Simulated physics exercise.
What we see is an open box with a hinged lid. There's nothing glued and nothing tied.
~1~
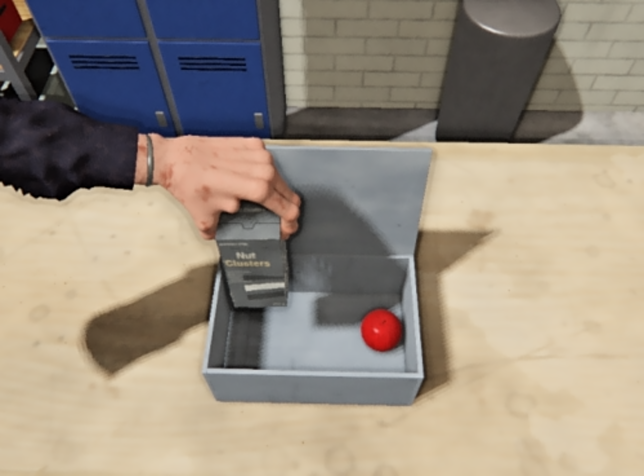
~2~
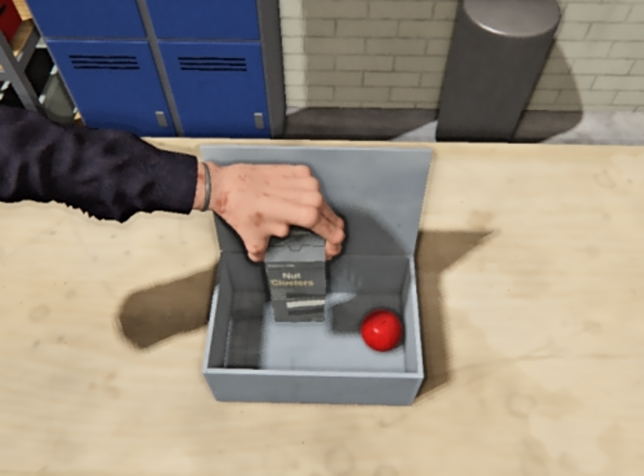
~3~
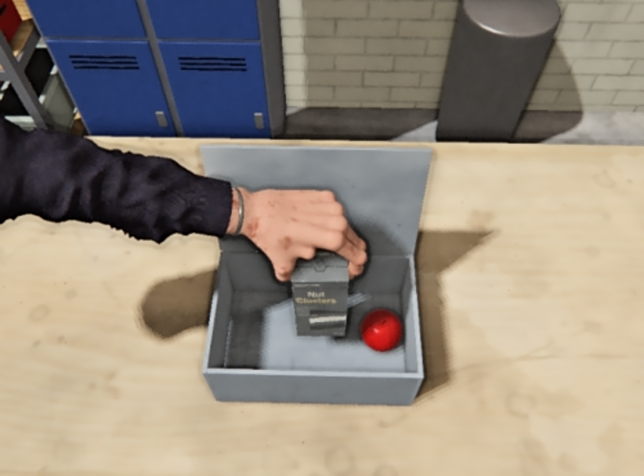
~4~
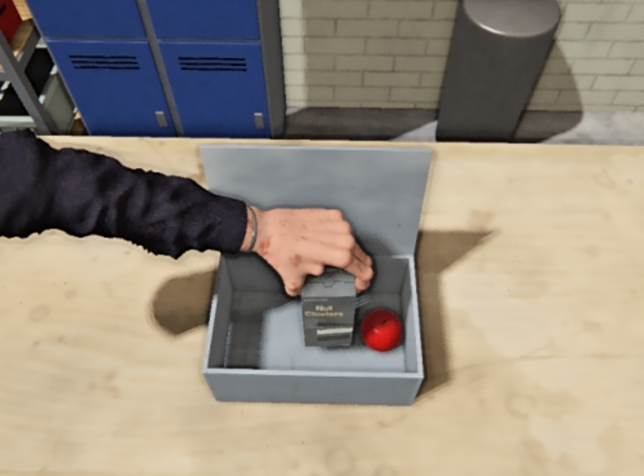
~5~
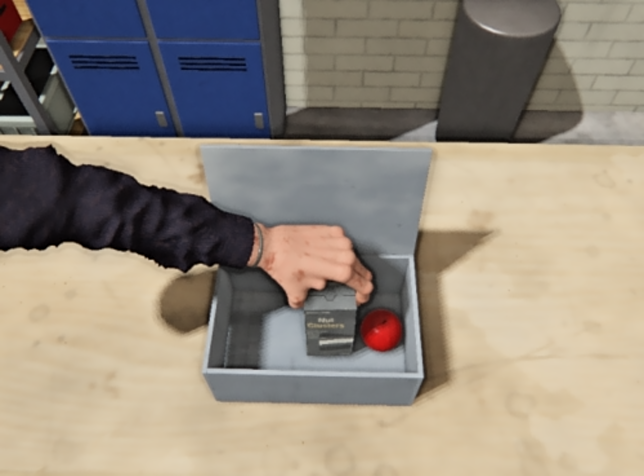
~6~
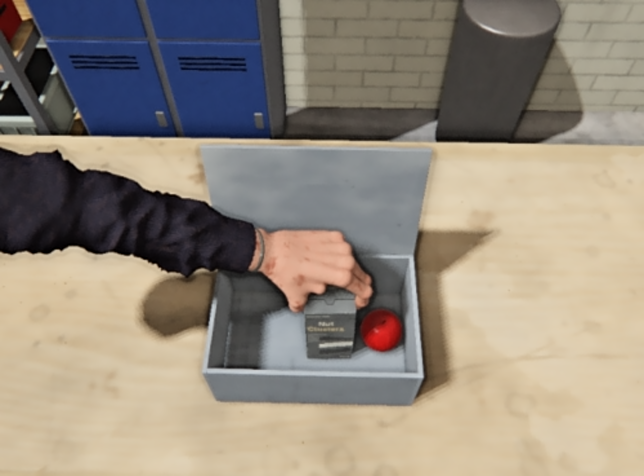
We see a hand lower a grey carton into an open box with a hinged lid, moving it down and to the right until it sits beside a red apple, the hand still on top of it.
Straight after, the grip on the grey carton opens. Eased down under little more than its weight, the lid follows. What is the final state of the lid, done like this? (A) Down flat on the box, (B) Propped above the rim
The answer is B.
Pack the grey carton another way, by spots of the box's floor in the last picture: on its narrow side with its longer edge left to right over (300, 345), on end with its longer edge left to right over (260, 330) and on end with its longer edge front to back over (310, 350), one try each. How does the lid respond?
In the first case it closes; in the second case it is held up; in the third case it stays ajar.
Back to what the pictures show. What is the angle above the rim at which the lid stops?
I'd say roughly 35 degrees above the rim.
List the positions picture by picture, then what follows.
Coming down; grey carton (256, 257); red apple (382, 331), in the first frame.
Coming down; grey carton (298, 276); red apple (382, 331), in the second frame.
Coming down; grey carton (320, 293); red apple (382, 331), in the third frame.
Coming down; grey carton (327, 306); red apple (382, 331), in the fourth frame.
Coming down; grey carton (329, 317); red apple (382, 331), in the fifth frame.
In place under the hand; grey carton (329, 321); red apple (382, 331), in the sixth frame.
Then, 1.20 s after the last picture, lid 84° above the rim.
Then, 1.50 s after the last picture, lid 62° above the rim.
Then, 1.70 s after the last picture, lid 41° above the rim.
At rest, lid 34° above the rim; both in place. Seen from the same camera at the end, grey carton near (330, 322).
